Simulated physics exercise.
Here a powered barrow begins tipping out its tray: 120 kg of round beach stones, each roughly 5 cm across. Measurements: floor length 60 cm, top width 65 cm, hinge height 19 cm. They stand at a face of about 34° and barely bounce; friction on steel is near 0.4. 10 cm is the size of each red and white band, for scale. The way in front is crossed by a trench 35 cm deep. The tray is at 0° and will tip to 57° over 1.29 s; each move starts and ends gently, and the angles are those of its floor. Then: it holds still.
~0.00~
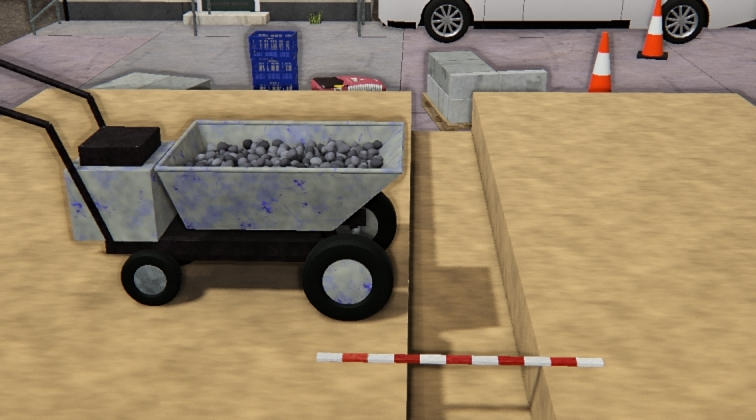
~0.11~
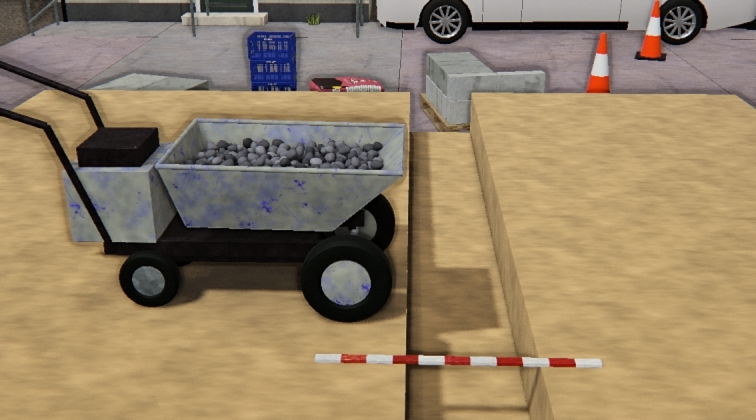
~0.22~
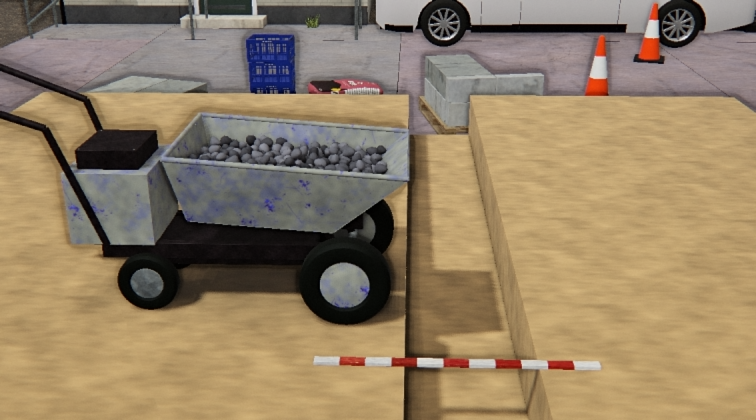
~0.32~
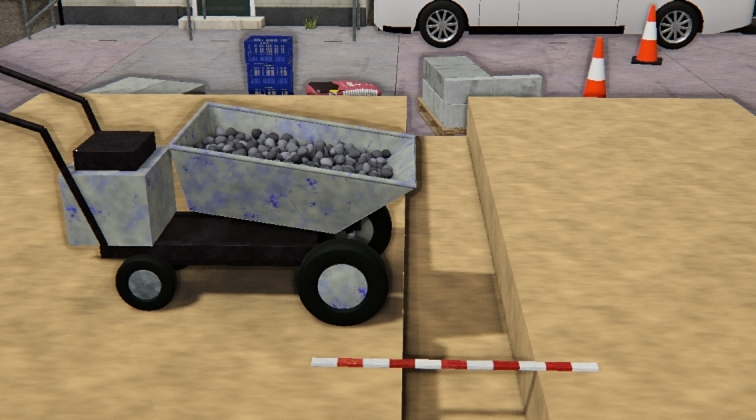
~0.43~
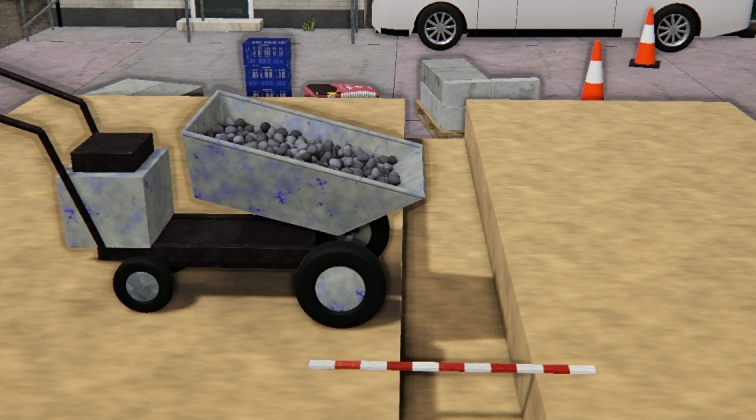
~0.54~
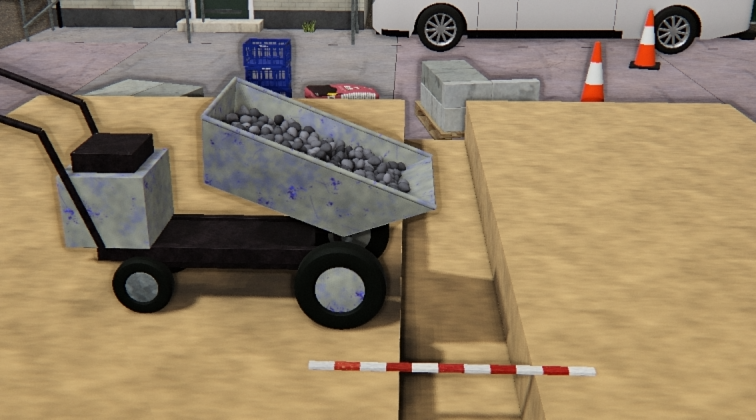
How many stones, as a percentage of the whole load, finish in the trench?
Roughly 65 per cent of the load ends up in the trench.
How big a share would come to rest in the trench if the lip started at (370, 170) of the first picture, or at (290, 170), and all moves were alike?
Roughly 90 percent for the first, and 90 percent for the second.
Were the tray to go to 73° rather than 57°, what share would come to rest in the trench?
In that case around 65 percent.
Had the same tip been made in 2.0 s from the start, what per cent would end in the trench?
It would be near 75 per cent.
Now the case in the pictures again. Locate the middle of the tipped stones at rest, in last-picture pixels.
Their middle lands near (498, 346).
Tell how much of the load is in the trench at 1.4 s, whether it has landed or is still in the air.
By then, around 20 percent.
After 1.0 s the floor is at 48°; 100 % in the tray; the foremost stones are at (445, 225).
After 1.4 s the floor is at 57°; 74 % in the tray, 20 % in the trench, 6 % past the trench; the foremost stones are at (549, 294).
After 1.7 s the floor is at 57°; 36 % in the tray, 34 % in the trench, 30 % past the trench; the foremost stones are at (644, 308).
After 3.7 s the floor is at 57°; 0 % in the tray, 65 % in the trench, 35 % past the trench; the foremost stones are at (714, 302).
